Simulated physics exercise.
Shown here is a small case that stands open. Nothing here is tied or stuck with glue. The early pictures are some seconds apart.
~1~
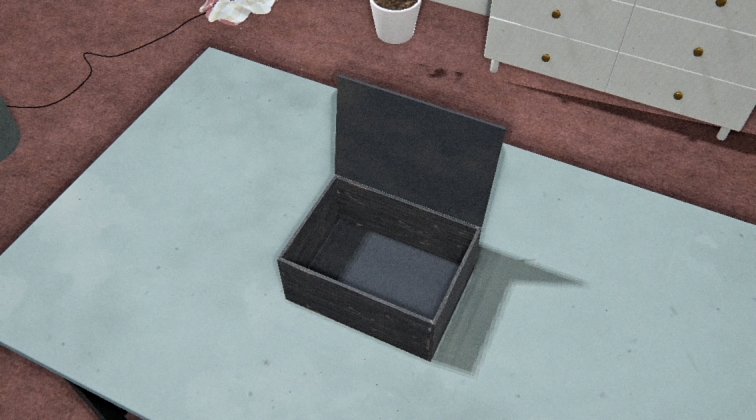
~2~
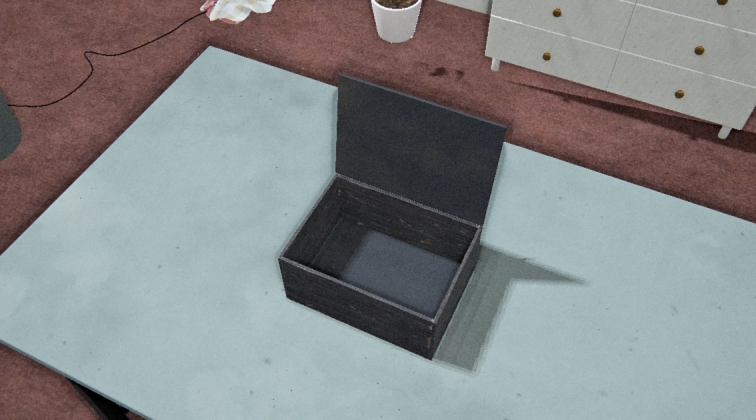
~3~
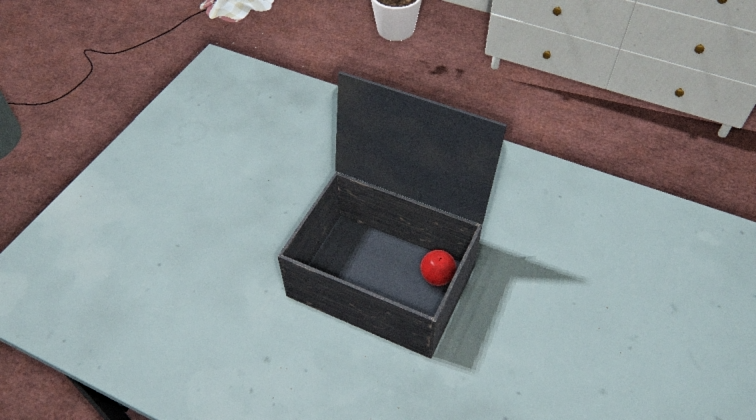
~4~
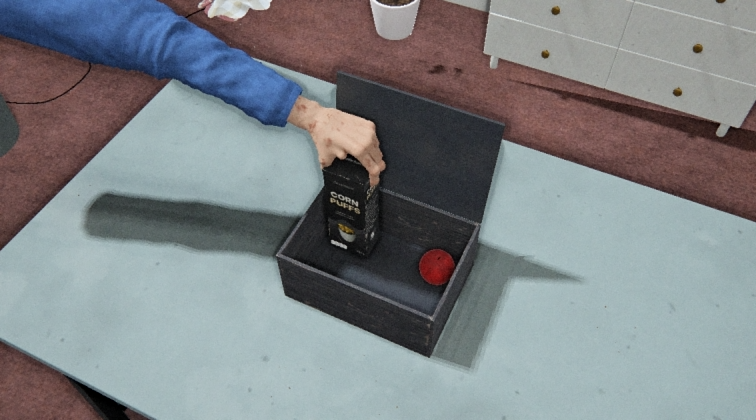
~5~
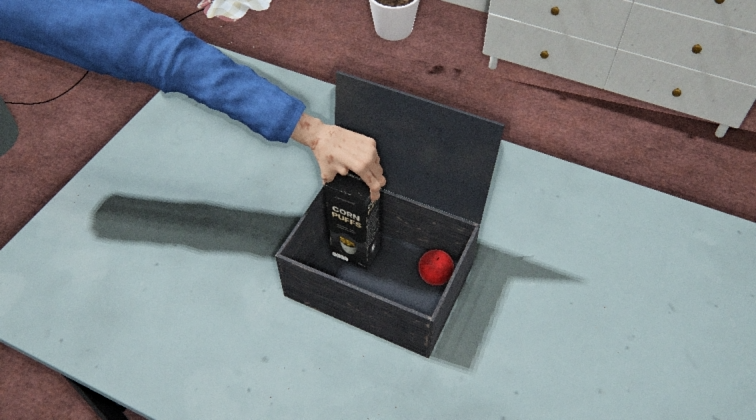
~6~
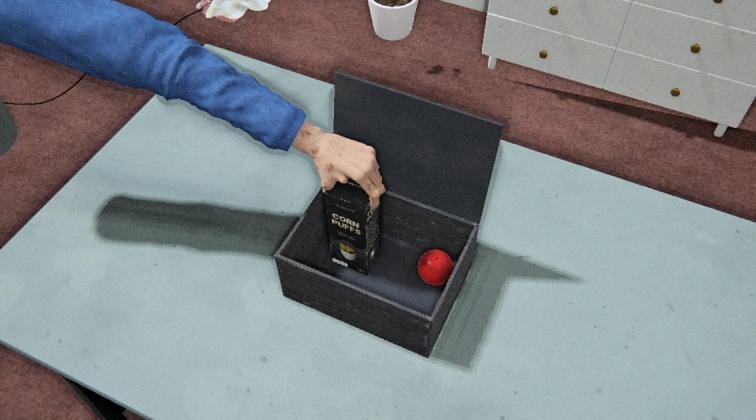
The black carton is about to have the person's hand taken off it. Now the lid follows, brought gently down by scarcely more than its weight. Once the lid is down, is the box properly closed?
No, the lid is still ajar.
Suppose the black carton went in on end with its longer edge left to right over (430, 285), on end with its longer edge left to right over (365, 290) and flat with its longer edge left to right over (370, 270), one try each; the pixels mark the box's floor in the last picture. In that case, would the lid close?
Case one lid open, case two lid open, case three lid shut.
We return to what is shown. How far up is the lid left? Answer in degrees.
Near 20° up from the rim.
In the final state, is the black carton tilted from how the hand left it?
Observation: The black carton tilts over.
Then, 1.30 s later than the last frame, lid 77° above the rim.
Then, 2.50 s later than the last frame, lid 50° above the rim; black carton tilted by 6° near (352, 229).
Then, 3.20 s later than the last frame, lid 21° above the rim; black carton tilted by 38° near (336, 256).
When it is over, lid 21° above the rim; lying over in the box, black carton; red apple as before. End places, in pixels of the last picture, black carton near (336, 256).
